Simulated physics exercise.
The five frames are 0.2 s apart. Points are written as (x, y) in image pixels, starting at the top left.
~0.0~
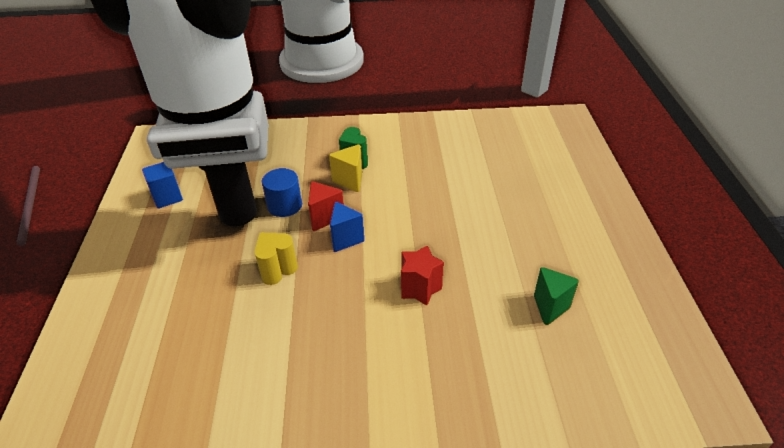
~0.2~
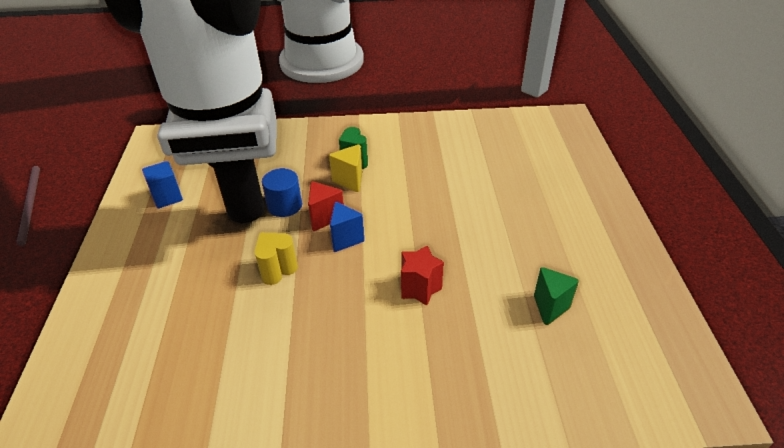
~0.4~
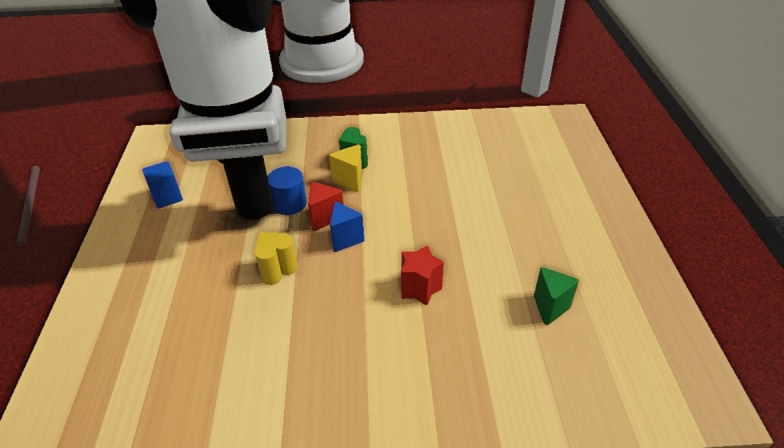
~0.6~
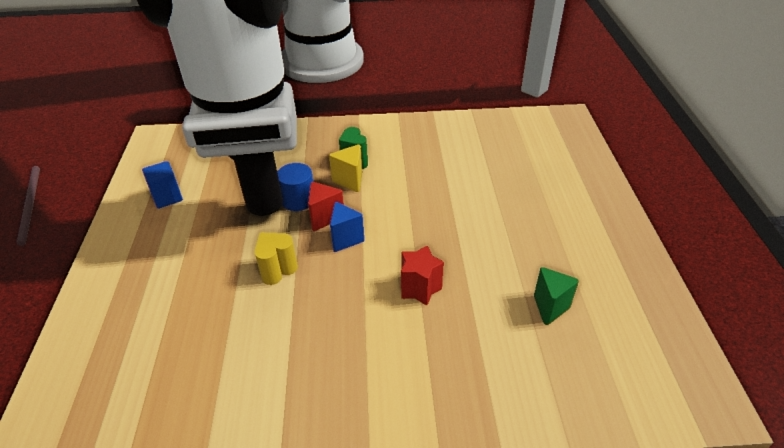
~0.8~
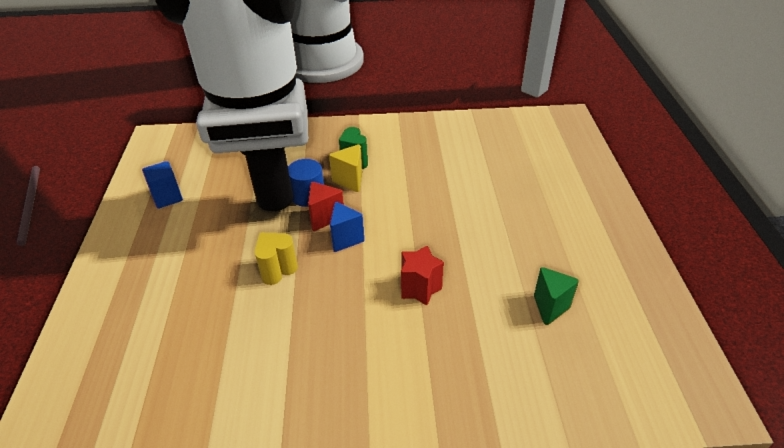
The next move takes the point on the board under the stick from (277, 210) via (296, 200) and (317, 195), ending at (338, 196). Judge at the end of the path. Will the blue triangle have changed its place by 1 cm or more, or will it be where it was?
The block in question stays where it was by the end.
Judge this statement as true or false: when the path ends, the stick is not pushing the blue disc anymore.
That statement is accurate.
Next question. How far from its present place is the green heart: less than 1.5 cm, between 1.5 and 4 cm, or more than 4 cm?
It goes hardly anywhere, under 1.5 cm.
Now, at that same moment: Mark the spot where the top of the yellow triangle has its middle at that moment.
I'd say the yellow triangle ends with its top centre at (381, 145).
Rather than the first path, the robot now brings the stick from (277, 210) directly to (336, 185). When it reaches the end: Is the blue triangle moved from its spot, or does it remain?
By then it is still where it was.
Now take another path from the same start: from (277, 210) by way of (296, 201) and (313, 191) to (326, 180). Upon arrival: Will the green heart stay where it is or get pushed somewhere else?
It is shoved along.
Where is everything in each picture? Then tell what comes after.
In the first frame, stick's lower end at (239, 215); blue disc at (280, 179); blue triangle at (343, 213); yellow triangle at (348, 155); green heart at (353, 135).
In the second frame, stick at (246, 212); blocks still.
In the third frame, stick at (255, 209); blue disc at (285, 177).
In the fourth frame, stick at (265, 205); blue disc at (294, 173).
In the fifth frame, stick at (275, 201); blue disc at (304, 169); blue triangle at (343, 213); yellow triangle at (348, 155); green heart at (353, 135).
On the path given first. Halfway along, stick at (305, 188); blue disc at (331, 155); yellow triangle at (359, 150), turned 45° clockwise.
At the end, stick at (337, 187); blue disc at (353, 150); blue triangle still; yellow triangle at (381, 145), turned 35° clockwise; green heart at (356, 132), turned 30° anticlockwise.
